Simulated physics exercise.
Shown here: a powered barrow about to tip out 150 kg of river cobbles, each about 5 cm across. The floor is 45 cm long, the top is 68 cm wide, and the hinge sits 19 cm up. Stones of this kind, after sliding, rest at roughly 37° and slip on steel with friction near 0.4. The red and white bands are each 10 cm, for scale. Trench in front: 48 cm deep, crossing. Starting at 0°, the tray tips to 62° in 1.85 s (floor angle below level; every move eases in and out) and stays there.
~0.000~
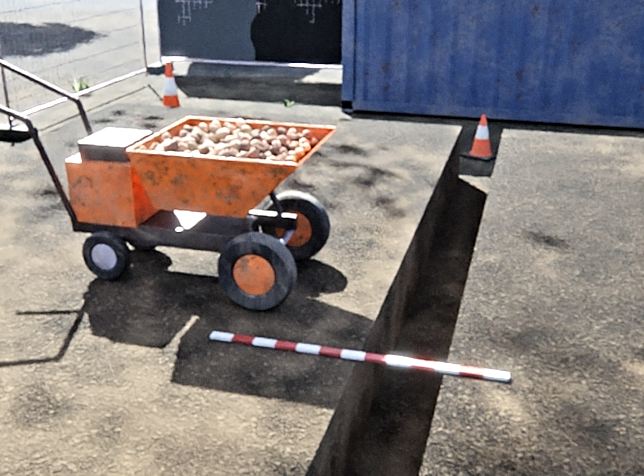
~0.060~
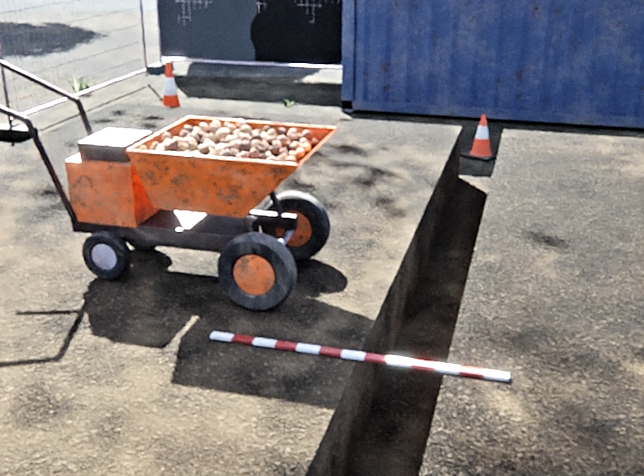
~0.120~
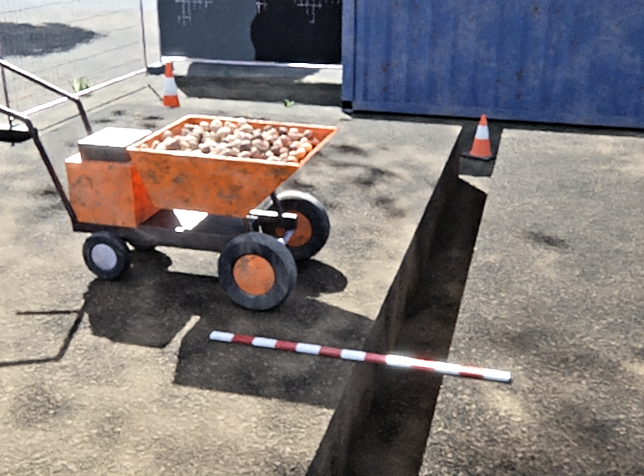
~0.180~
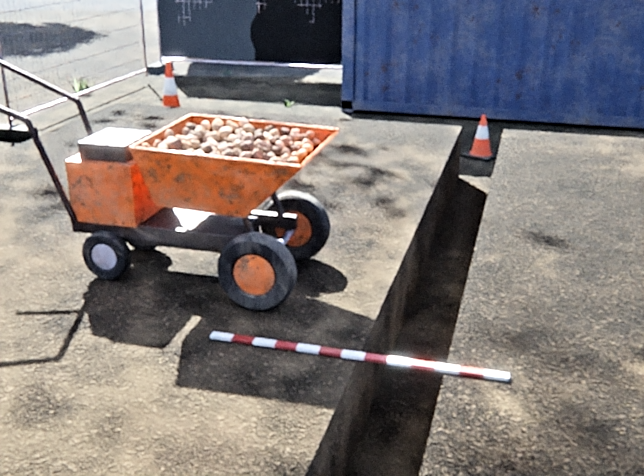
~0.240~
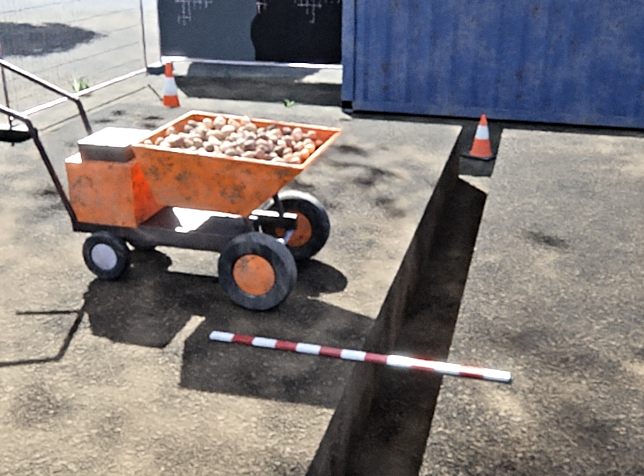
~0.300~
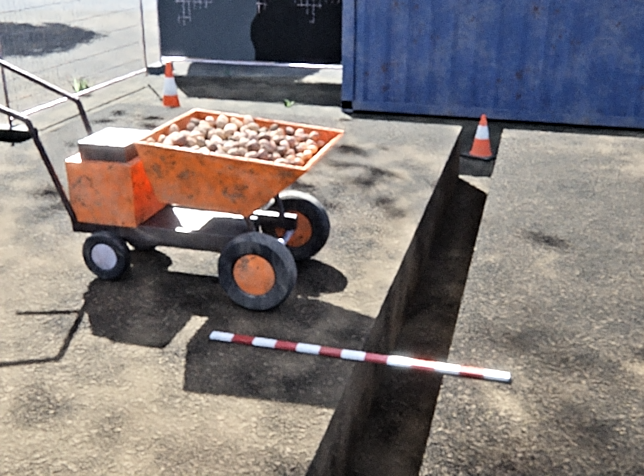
Orange powered barrow loaded with rounded stones tilting its tray very slightly beside a trench, a red and white pole lying across.
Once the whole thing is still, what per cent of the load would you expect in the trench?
I would expect about 97 per cent.
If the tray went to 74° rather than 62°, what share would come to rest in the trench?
About 100 per cent would end up in the trench.
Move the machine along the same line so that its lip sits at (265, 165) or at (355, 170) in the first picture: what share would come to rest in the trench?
Around 95% for the first place and 45% for the second.
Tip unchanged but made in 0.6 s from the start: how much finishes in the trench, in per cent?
Trench share: Approx. 70%.
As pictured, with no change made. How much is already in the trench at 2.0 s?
By that moment, roughly 40 per cent of the load.
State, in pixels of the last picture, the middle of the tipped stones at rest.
Somewhere around (424, 366) in the last picture.
After 1.4 s the floor is at 52°; 100 % in the tray; the foremost stones are at (389, 225).
After 2.0 s the floor is at 62°; 56 % in the tray, 42 % in the trench, 2 % past the trench; the foremost stones are at (492, 301).
After 2.3 s the floor is at 62°; 31 % in the tray, 67 % in the trench, 3 % past the trench; the foremost stones are at (539, 304).
After 4.2 s the floor is at 62°; 0 % in the tray, 97 % in the trench, 3 % past the trench; the foremost stones are at (554, 312).
